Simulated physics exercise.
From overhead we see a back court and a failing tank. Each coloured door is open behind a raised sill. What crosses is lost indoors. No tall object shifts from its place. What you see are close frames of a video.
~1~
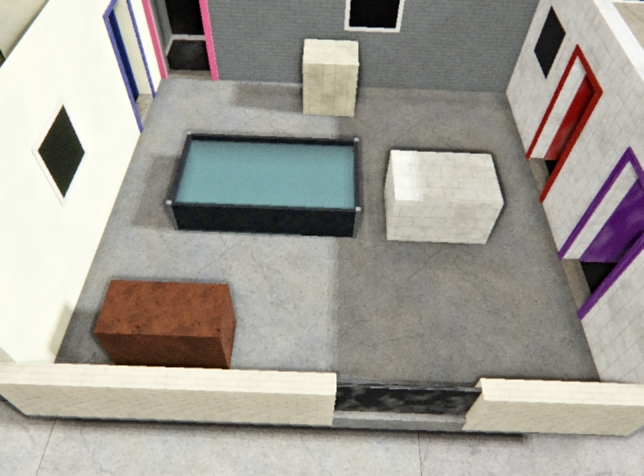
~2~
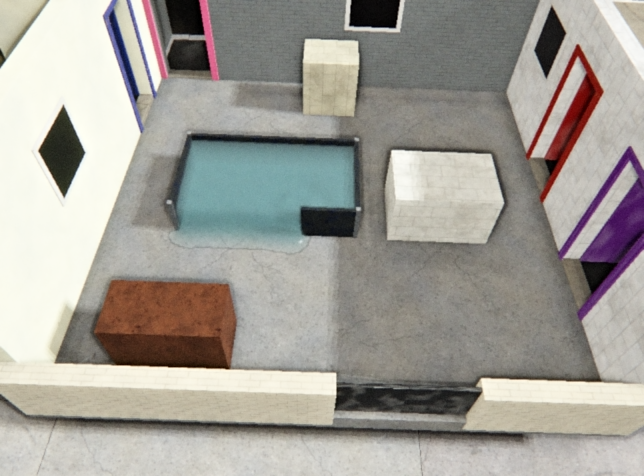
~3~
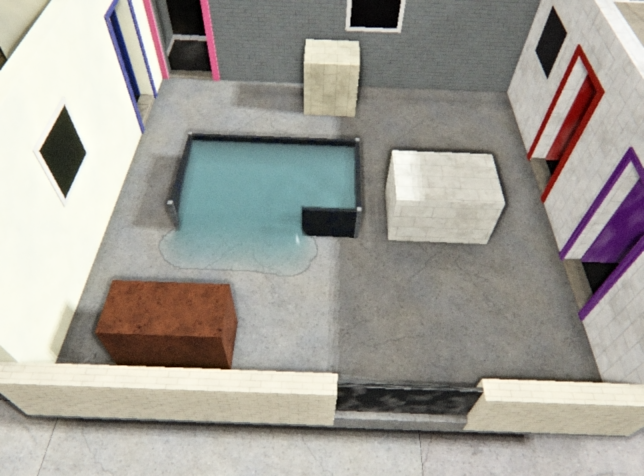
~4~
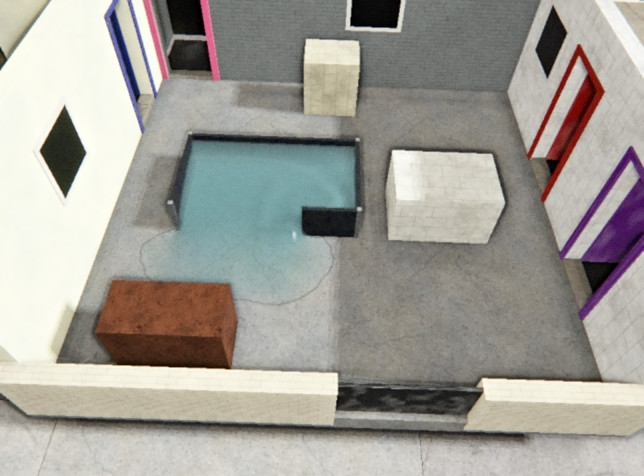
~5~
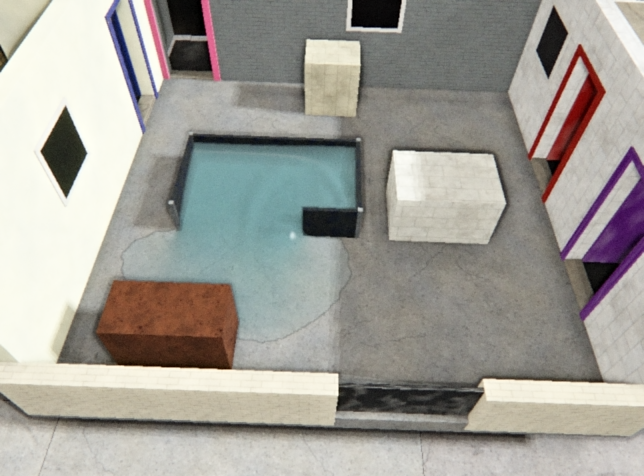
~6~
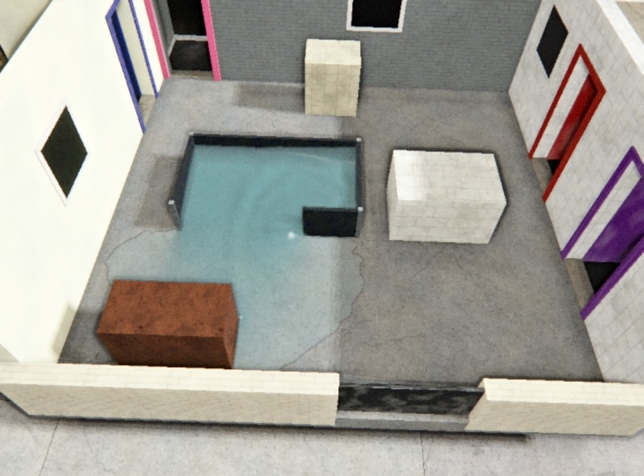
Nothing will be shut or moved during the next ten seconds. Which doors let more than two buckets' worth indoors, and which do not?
One by one: The pink door exceeds the allowance there; the red door keeps inside the allowance there; the purple door exceeds the allowance there; the blue door keeps inside the allowance there.
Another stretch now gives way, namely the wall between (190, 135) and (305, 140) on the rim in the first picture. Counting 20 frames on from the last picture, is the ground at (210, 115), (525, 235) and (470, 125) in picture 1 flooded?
Log: Point 1 inundated; point 2 unreached; point 3 inundated.
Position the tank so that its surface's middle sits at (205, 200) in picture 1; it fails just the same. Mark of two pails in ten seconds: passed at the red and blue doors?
Well, the red door admits less and the blue door admits less.
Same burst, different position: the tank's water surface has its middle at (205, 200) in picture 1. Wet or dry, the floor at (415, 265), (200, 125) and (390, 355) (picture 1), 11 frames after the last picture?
Soaked, parched, soaked.
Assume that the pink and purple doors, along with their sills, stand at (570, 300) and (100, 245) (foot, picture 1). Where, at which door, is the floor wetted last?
The answer is the red-painted one.
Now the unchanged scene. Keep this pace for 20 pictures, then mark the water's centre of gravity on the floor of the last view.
I'd say near (258, 279).
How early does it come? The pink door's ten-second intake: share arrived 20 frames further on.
I'd put it at about 0 per cent.
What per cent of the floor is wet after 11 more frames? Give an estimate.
I'd put it at roughly 25 per cent.
A moment on, water covers 20 % of the floor; the pink door not reached, the red door not reached, the purple door not reached, the blue door not reached.
Next, water covers 25 % of the floor; the pink door not reached, the red door not reached, the purple door not reached, the blue door not reached.
Then, water covers 45 % of the floor; the pink door not reached, the red door not reached, the purple door wet at the sill, nothing in, the blue door wet at the sill, nothing in.
Later, water covers 70 % of the floor; the pink door over two buckets in, the red door wet at the sill, nothing in, the purple door under two buckets in, the blue door wet at the sill, nothing in.
In the end, water covers 90 % of the floor; the pink door far over two buckets in, the red door wet at the sill, nothing in, the purple door over two buckets in, the blue door wet at the sill, nothing in.
